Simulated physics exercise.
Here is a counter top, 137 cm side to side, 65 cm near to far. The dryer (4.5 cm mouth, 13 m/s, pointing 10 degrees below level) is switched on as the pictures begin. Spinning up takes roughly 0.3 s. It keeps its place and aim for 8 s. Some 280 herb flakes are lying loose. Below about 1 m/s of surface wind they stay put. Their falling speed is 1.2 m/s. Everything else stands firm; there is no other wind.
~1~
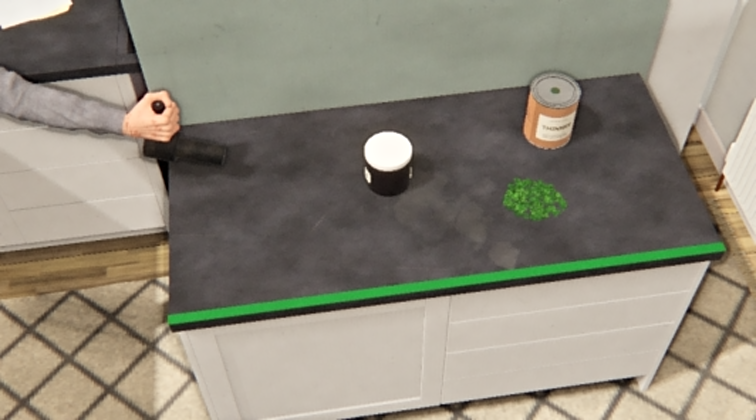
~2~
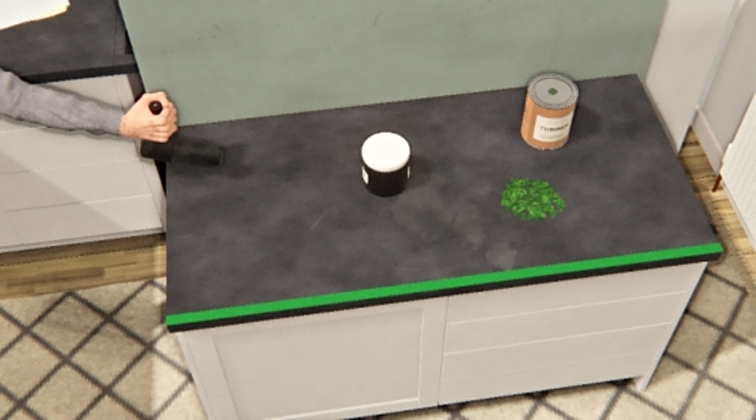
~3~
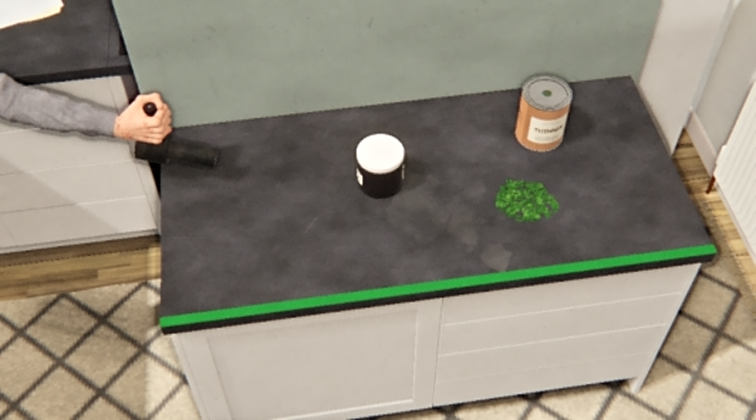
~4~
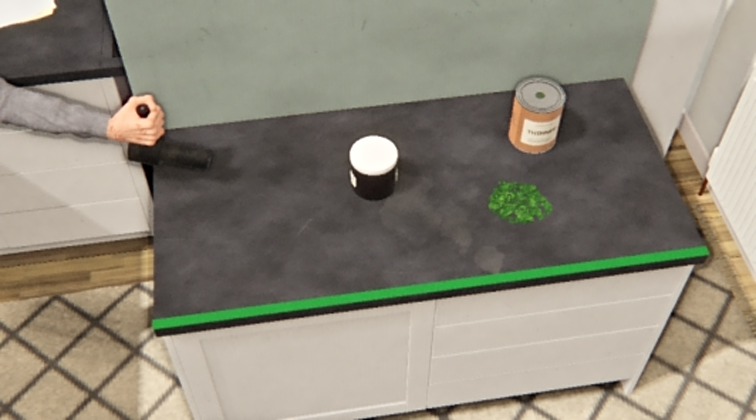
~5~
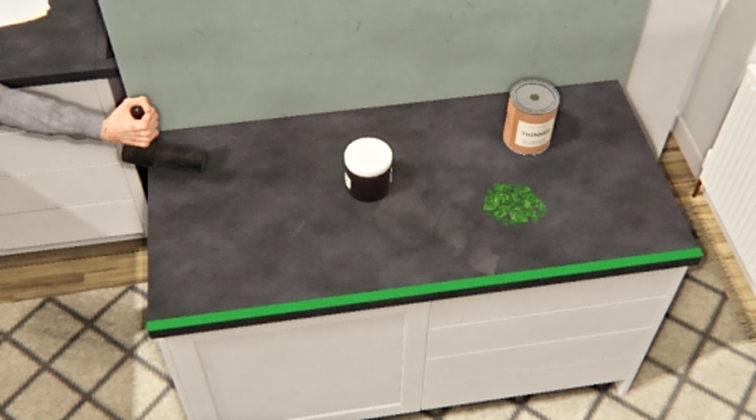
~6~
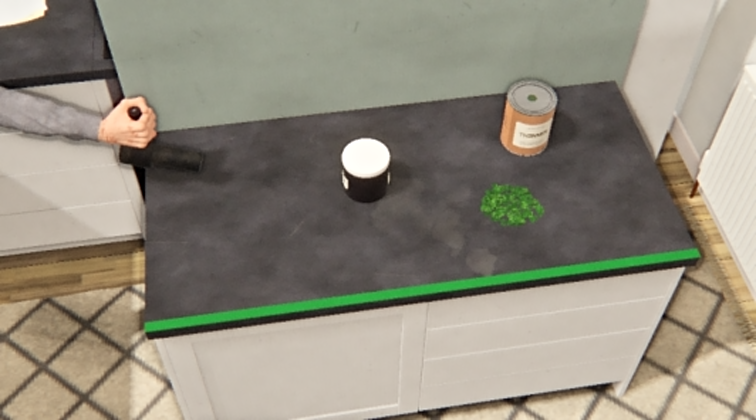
A dark counter top with a green front edge sits above pale cabinets in a room with a diamond-patterned rug, seen from above at an angle. A grey-sleeved arm at left holds a black dryer pointing right, with a white-topped black jar mid-counter, an orange-brown tin behind at right and green herb flakes before it. Nothing on the counter stirs as the camera drifts slightly, shifting everything a little leftward.
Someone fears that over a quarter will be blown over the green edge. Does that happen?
As for a quarter going over the green edge: No.
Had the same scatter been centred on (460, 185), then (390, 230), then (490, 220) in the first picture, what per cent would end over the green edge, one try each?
In turn about 0 %, 100 %, 20 %.
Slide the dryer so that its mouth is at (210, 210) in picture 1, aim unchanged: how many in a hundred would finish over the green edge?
Then about 0 %.
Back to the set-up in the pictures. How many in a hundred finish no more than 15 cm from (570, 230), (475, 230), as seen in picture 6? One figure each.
In turn about 40 %, 70 %.
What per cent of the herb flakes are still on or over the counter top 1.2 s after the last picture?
Near 100 %.
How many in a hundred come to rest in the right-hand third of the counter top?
About 70 %.
Then, 1.2 s after the last picture, 69 % are on the move or not yet settled, 0 % are over the green edge; the middle of those still in play is near (506, 204).
Then, 2.2 s after the last picture, 67 % are on the move or not yet settled, 0 % are over the green edge; the middle of those still in play is near (510, 207).
Then, 4.1 s after the last picture, 62 % are on the move or not yet settled, 0 % are over the green edge; the middle of those still in play is near (510, 206).
Then, 7.7 s after the last picture, at the end, 0 % are over the green edge; the middle of those still in play is near (513, 206).
